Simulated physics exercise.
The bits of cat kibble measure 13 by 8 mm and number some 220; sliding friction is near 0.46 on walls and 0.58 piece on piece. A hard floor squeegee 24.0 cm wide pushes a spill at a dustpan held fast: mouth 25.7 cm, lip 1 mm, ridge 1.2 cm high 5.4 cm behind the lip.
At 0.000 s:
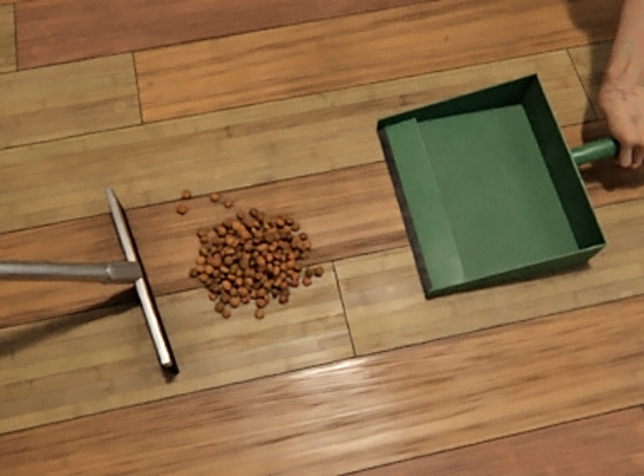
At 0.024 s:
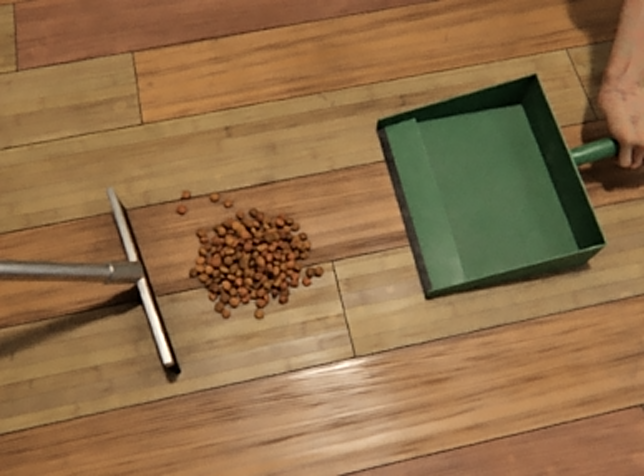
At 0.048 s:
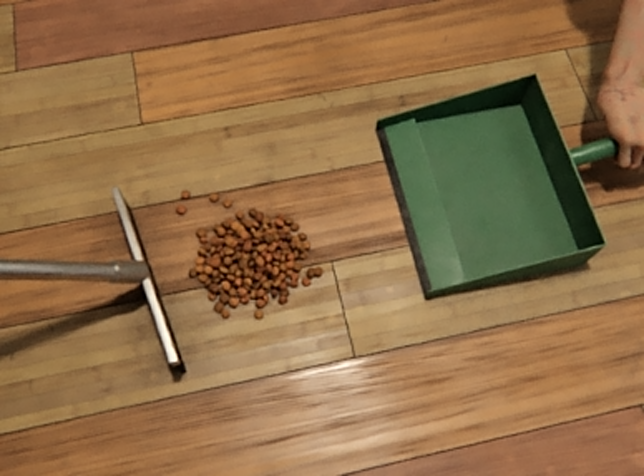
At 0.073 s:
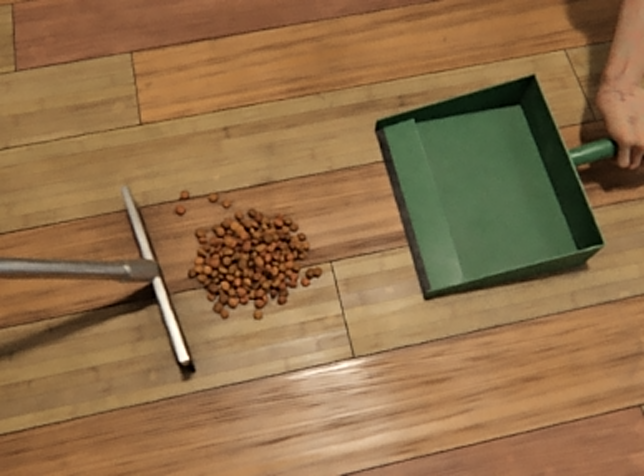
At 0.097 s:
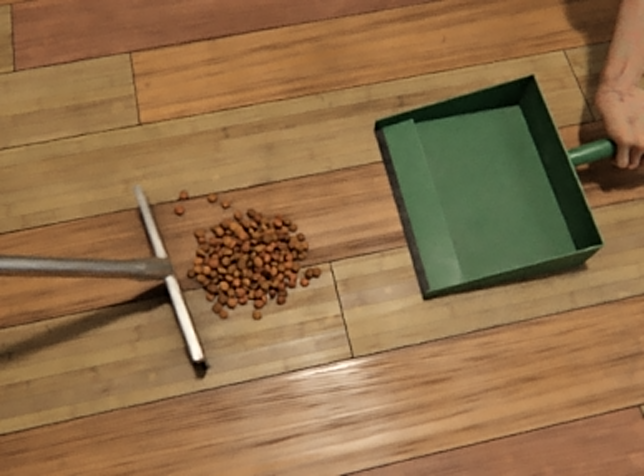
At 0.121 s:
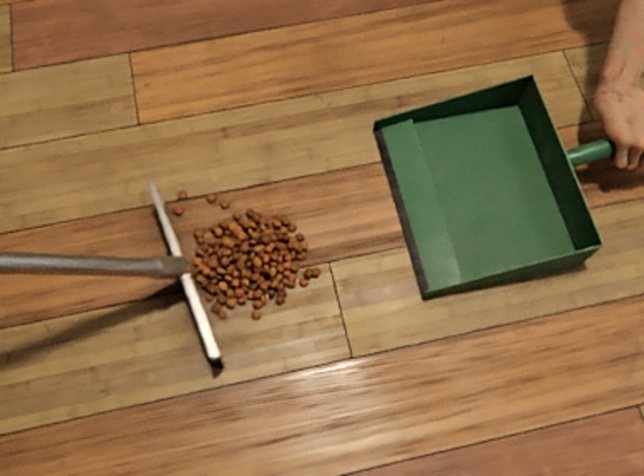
Squeegee blade sliding right across a wooden floor to the edge of a brown kibble pile, a hand holding a green dustpan still.
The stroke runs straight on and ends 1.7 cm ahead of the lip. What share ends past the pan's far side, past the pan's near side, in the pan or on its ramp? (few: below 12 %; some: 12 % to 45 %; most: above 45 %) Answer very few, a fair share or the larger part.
Past the pan's far side: Very few; past the pan's near side: Very few; in the pan or on its ramp: A fair share.
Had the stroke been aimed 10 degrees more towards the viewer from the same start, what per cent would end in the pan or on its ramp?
It would be near 20 per cent.
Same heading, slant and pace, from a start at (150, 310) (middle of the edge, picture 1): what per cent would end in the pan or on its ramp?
Some 25 per cent.
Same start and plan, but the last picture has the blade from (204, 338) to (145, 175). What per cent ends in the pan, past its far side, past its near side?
Pan 40, far 10, near 0.
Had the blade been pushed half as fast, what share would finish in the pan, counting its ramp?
Then about 25 per cent.
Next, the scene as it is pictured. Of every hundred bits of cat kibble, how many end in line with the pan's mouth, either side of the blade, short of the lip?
Roughly 60 per cent.
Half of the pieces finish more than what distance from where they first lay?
Roughly 20 cm.
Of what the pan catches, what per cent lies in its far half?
Roughly 30 per cent.
After 0.28 s, middle of the blade 16 cm from the lip; 0 % over the lip, far side 0 %, near side 0 %.
Then, at 0.38 s, middle of the blade 7 cm from the lip; 0 % over the lip, far side 0 %, near side 0 %.
After 0.62 s, middle of the blade 4 cm from the lip; 35 % over the lip, far side 0 %, near side 5 %.
In the end, at 1.1 s, far side 0 %, near side 5 %, pan 35 %, in front of the lip or behind the blade 60 %.
